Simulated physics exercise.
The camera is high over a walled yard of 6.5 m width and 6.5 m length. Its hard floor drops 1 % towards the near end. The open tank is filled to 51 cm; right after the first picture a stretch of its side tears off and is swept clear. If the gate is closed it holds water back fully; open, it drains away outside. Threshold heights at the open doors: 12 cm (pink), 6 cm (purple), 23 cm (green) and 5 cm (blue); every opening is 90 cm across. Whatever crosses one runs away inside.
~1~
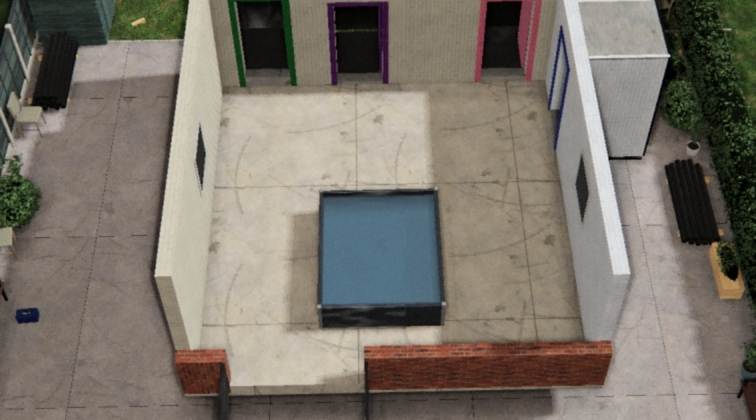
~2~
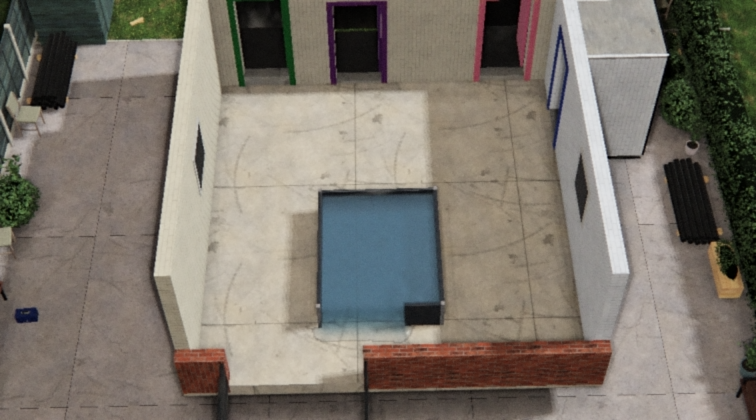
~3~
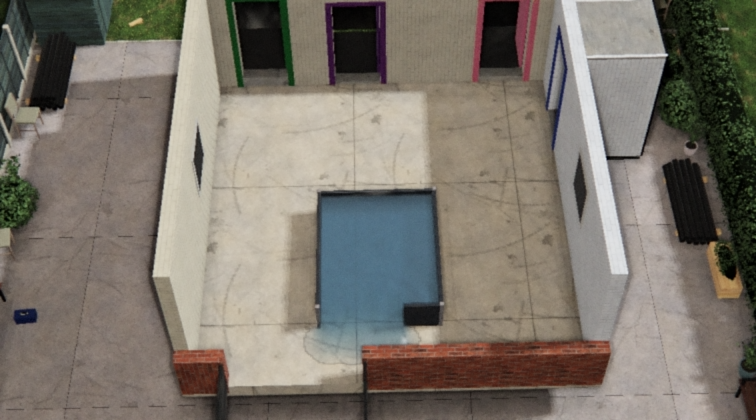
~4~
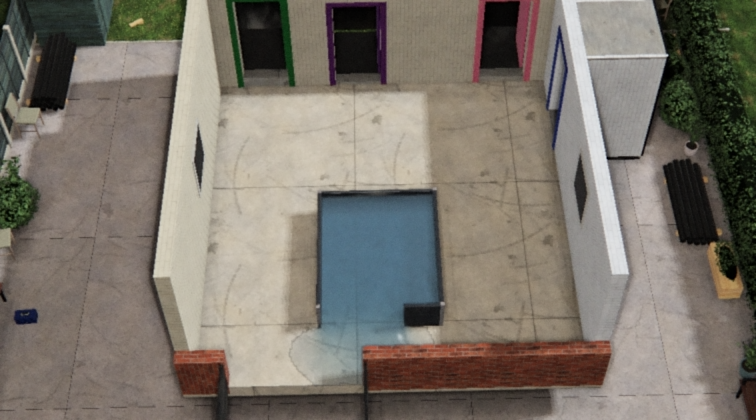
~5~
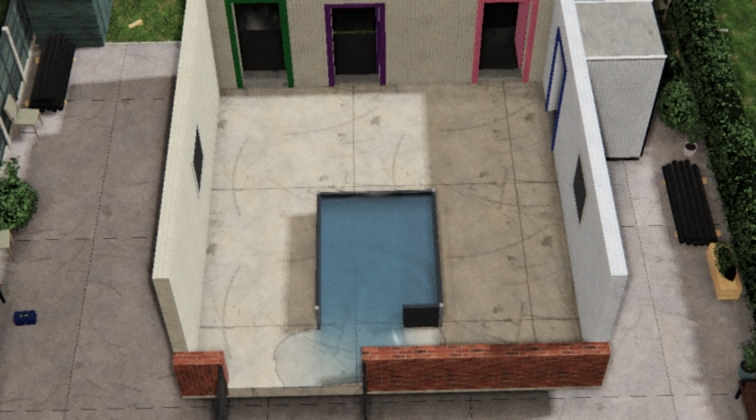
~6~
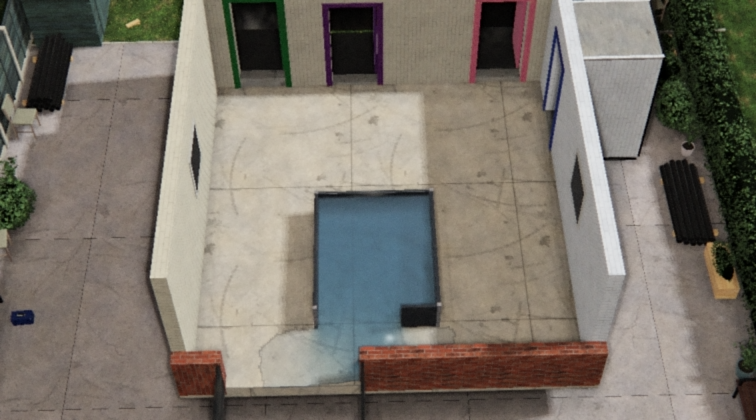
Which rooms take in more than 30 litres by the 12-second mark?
The water let in: At the pink door it keeps below the limit; at the purple door it keeps below the limit; at the green door it stays under the limit; at the blue door it keeps below the limit.
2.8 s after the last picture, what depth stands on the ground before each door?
In cm: Pink 0, purple 0, green 0, blue 0.
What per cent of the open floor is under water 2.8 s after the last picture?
About 20 per cent.
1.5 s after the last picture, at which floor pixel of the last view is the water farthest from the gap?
Near (576, 366).
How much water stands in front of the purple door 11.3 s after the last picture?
Some 1.5 cm.
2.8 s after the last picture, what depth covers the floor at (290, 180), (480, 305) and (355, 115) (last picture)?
In that order: 0, 2 and 0 cm.
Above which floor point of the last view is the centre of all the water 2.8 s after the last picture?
Near (401, 292).
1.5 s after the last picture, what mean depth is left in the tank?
Roughly 28 cm on average.
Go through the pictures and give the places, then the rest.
The first picture shows still water, 51 cm deep, in the open tank at (380, 249).
In the second picture, the front is at (319, 333), 0.8 m from the gap at (363, 317); 0.3 m2 of floor is under water; 51 cm left at the back of the open tank.
In the third picture, the front is at a hidden place, 1.0 m from the gap at (362, 319); 1.0 m2 of floor is under water; 51 cm left at the back of the open tank.
In the fourth picture, water pours out at (362, 320) and has run 1.3 m, to a hidden place; typically 9 cm deep outside, 51 cm at the open tank's back.
In the fifth picture, water pours out at (362, 321) and has run 1.6 m, to a hidden place; typically 10 cm deep outside, 51 cm at the open tank's back.
In the sixth picture, the front is at a hidden place, 1.8 m from the gap at (359, 320); 2.2 m2 of floor is under water; 50 cm left at the back of the open tank.
Then, 0.7 s after the last picture water covers 10 % of the floor and is deepest (38 cm) near (369, 361); pink door not reached, purple door not reached, green door not reached, blue door not reached.
Then, 1.5 s after the last picture water covers 15 % of the floor and is deepest (36 cm) near (369, 361); pink door not reached, purple door not reached, green door not reached, blue door not reached.
Then, 2.8 s after the last picture water covers 20 % of the floor and is deepest (22 cm) near (369, 371); pink door not reached, purple door not reached, green door not reached, blue door not reached.
Then, 6.3 s after the last picture water covers 50 % of the floor and is deepest (12 cm) near (369, 371); pink door 4 cm at the sill, 0 L in, purple door not reached, green door not reached, blue door 2 cm at the sill, 0 L in.
Then, 11.3 s after the last picture water covers 65 % of the floor and is deepest (6 cm) near (369, 371); pink door 2 cm at the sill, 0 L in, purple door 1 cm at the sill, 0 L in, green door not reached, blue door 3 cm at the sill, 0 L in.
